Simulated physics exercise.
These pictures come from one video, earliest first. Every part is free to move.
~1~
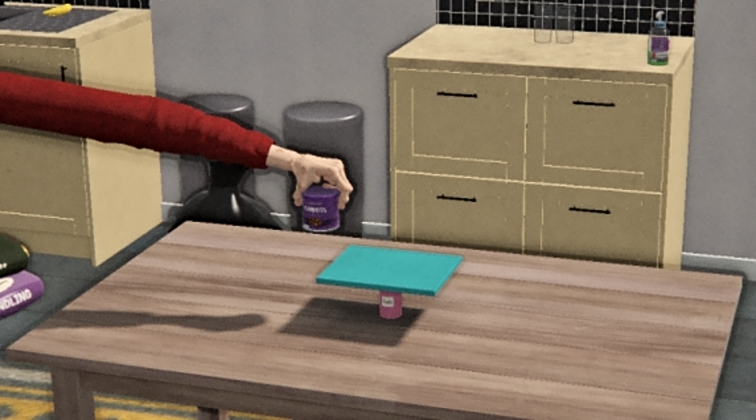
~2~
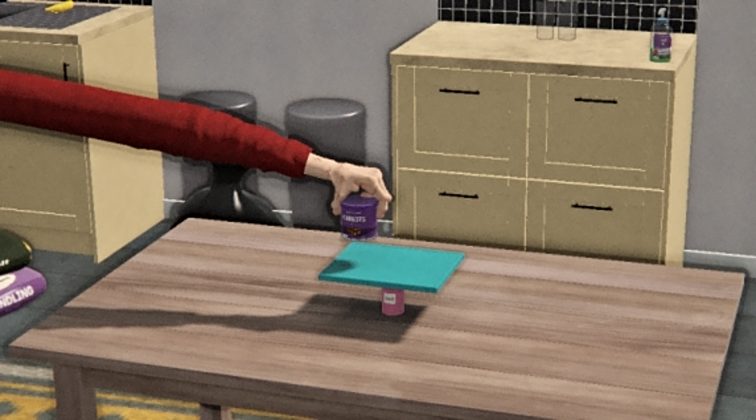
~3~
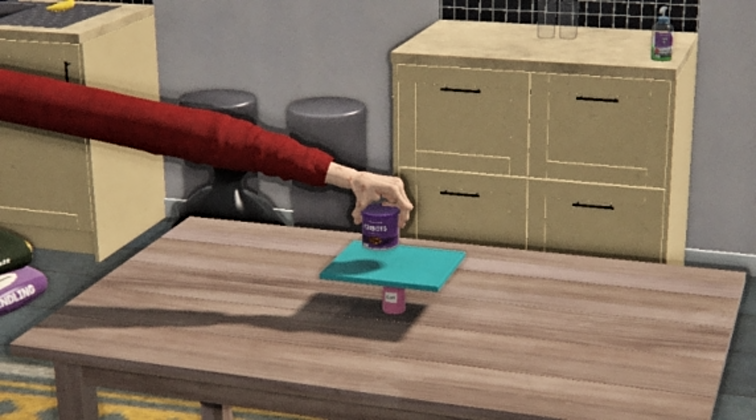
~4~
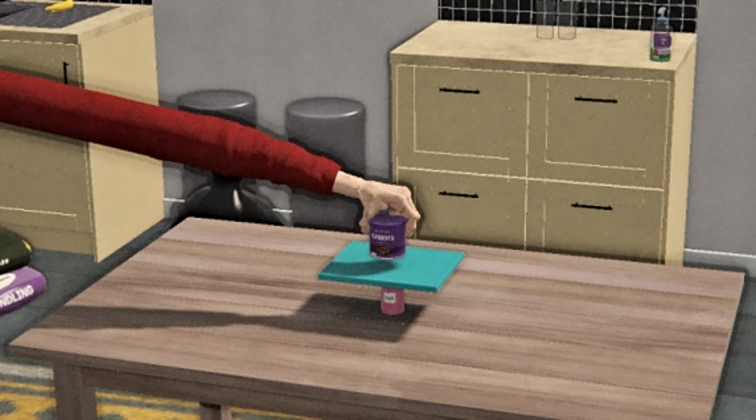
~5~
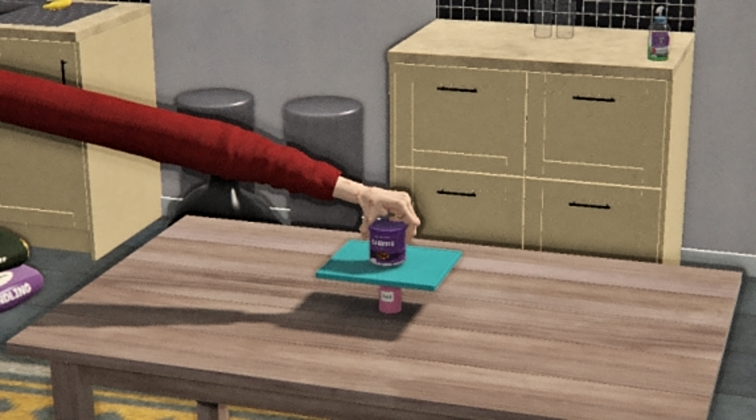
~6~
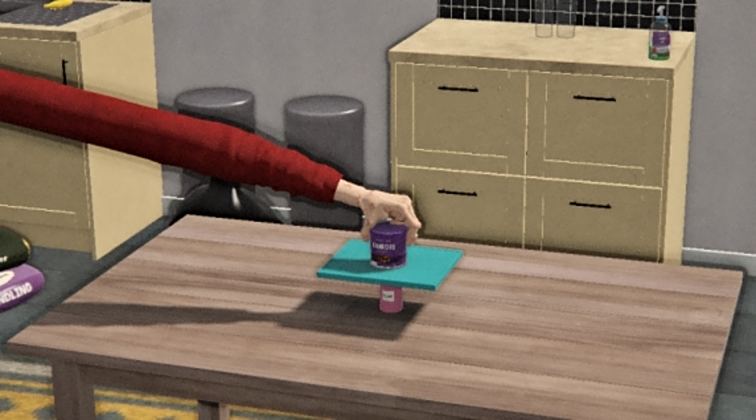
We see a hand in a red sleeve carry a purple tin rightward over a wooden table, then lower it onto a teal board resting on a small pink shaker, keeping its grip on the tin.
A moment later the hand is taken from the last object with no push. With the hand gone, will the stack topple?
Stays in place.
Then, 0.20 s after the last picture, nothing has stirred.
Then, 0.50 s after the last picture, purple tin resting near (389, 246).
At rest, all 3 in place. Seen from the same camera at the end, purple tin near (389, 246). The stack holds.
